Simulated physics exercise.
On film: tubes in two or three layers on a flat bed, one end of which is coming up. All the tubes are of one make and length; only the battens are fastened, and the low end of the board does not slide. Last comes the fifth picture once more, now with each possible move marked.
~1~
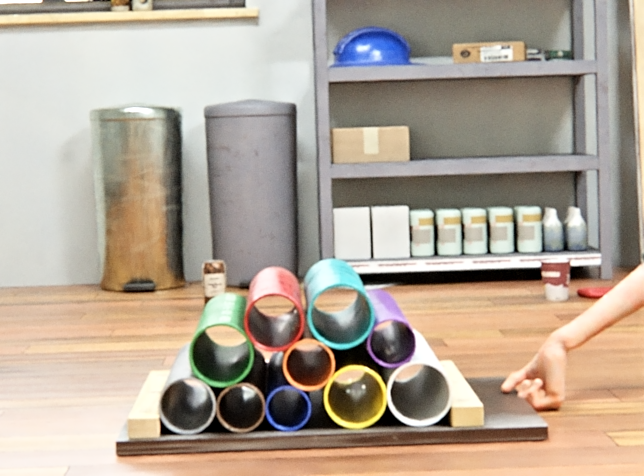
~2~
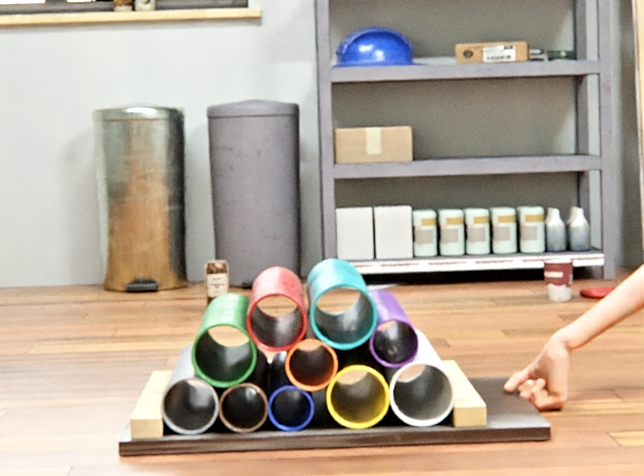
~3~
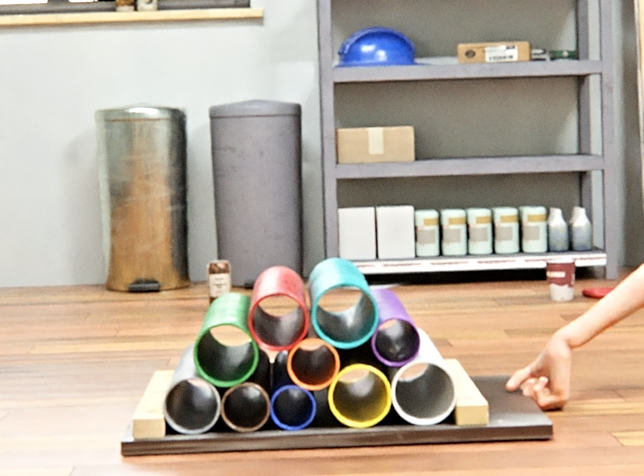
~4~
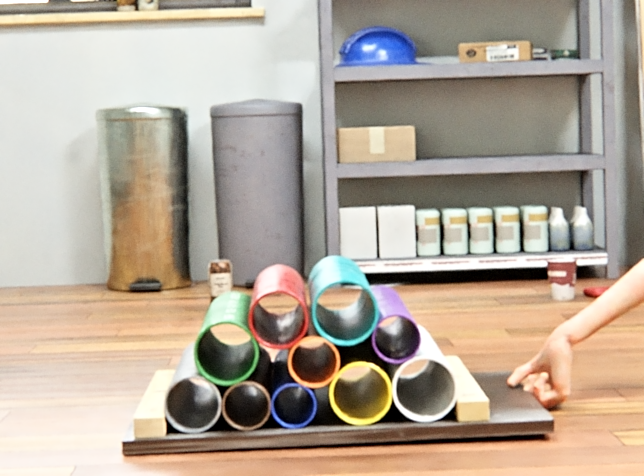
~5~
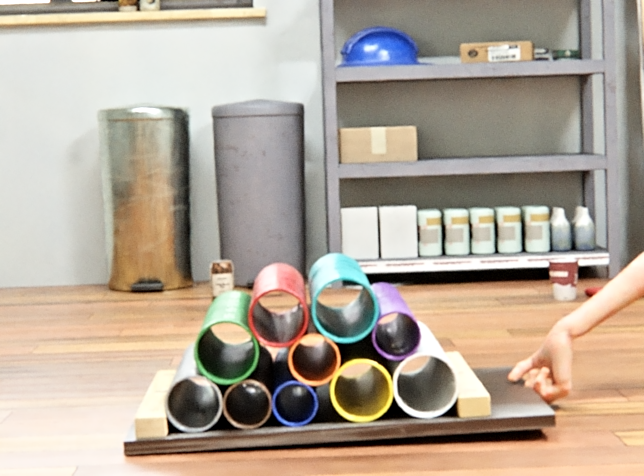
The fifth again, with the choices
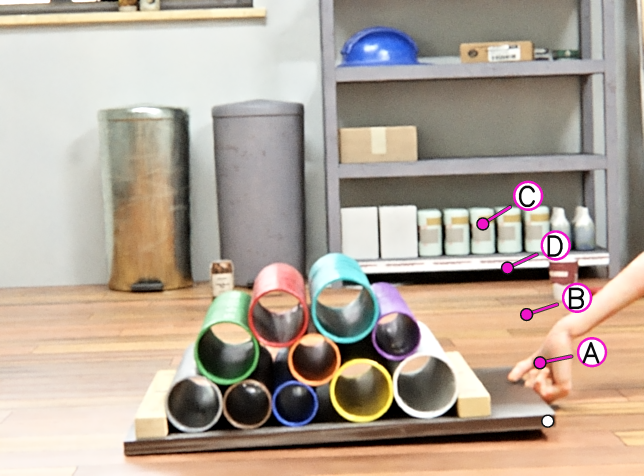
A hand at the right lifted the end of a dark board very slightly, while the colourful tubes stacked on it between two wooden blocks kept their places, with shelves and bins standing behind.
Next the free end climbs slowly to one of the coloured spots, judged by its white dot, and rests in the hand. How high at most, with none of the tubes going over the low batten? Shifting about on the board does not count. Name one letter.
The last mark within the limit is B.
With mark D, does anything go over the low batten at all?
Yes, at D.
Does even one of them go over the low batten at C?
At C: Yes.
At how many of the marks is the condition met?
Two of the four.
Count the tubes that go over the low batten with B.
The count is none.
On the marked copy, A at (540, 363); B at (527, 315); C at (483, 224); D at (508, 268); the white dot at (548, 421).
With B. Early on, board at 13°.
Further on, board at 16°.
At the end, board at 16°, none over the low batten.
As for the rest, A none over the low batten; C four over the low batten (orange, green, turquoise, red); D four over the low batten (orange, green, turquoise, red).
